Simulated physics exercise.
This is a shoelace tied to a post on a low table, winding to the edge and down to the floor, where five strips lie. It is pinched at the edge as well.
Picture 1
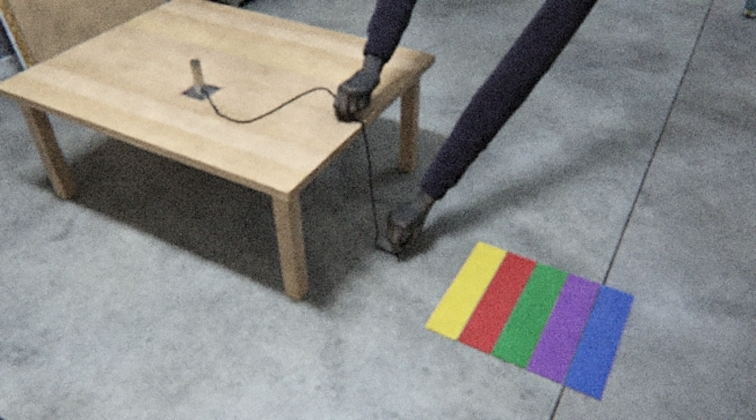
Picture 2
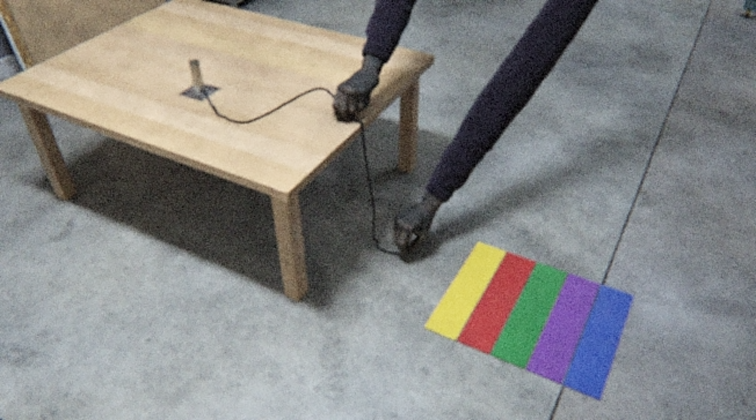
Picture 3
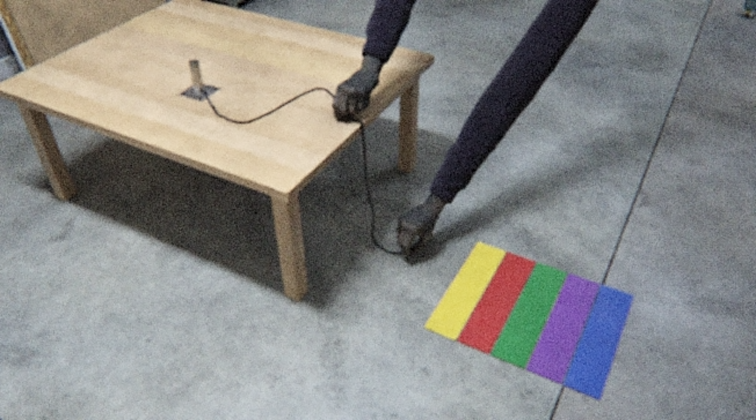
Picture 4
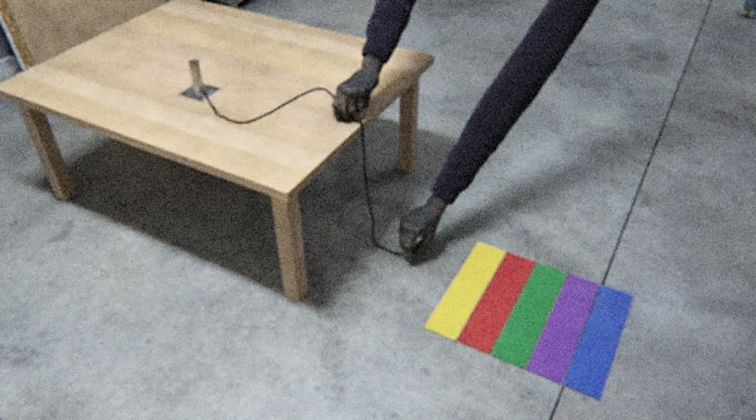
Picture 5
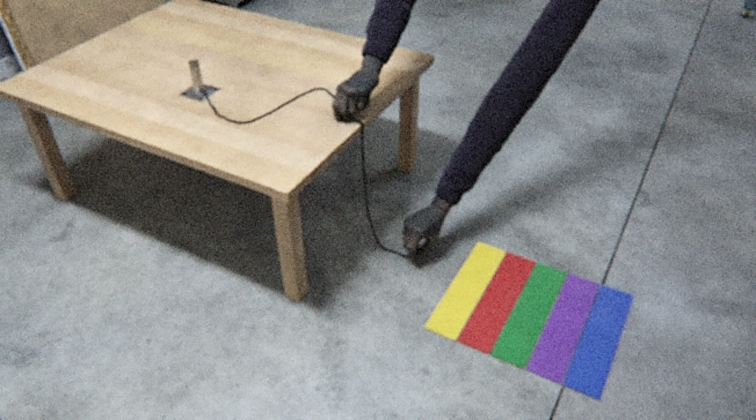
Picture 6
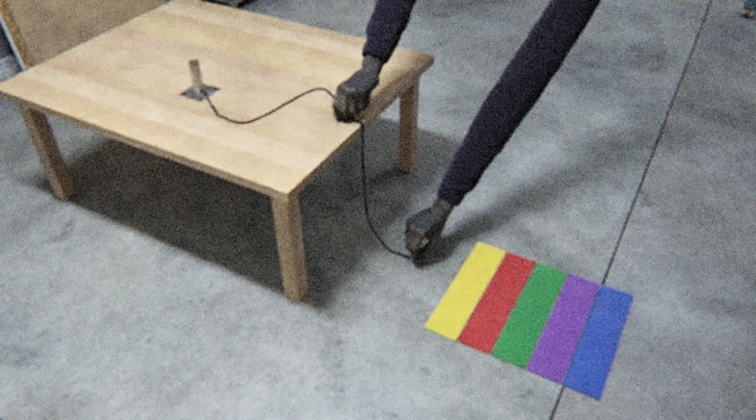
On a concrete floor beside a low wooden table, gloved hands pinching a dark cord, the lower one inching right near coloured strips.
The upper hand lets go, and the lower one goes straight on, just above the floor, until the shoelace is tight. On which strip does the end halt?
It halts on the blue strip.
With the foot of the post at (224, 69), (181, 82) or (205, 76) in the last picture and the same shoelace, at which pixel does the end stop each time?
Try by try, around (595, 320), (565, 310) and (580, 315).
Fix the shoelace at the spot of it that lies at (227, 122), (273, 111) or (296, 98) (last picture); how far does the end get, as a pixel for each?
About (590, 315), (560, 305) and (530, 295).
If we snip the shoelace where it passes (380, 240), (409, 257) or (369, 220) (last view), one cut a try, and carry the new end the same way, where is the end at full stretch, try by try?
The places are (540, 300), (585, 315) and (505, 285).
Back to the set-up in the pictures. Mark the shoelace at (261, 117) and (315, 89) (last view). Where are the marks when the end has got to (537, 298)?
About (294, 112), and the other about (358, 134).
Early on, end near (538, 298); over green.
Midway, end near (580, 314); over purple.
At the end of the slack, end near (607, 324); over blue. Over blue.
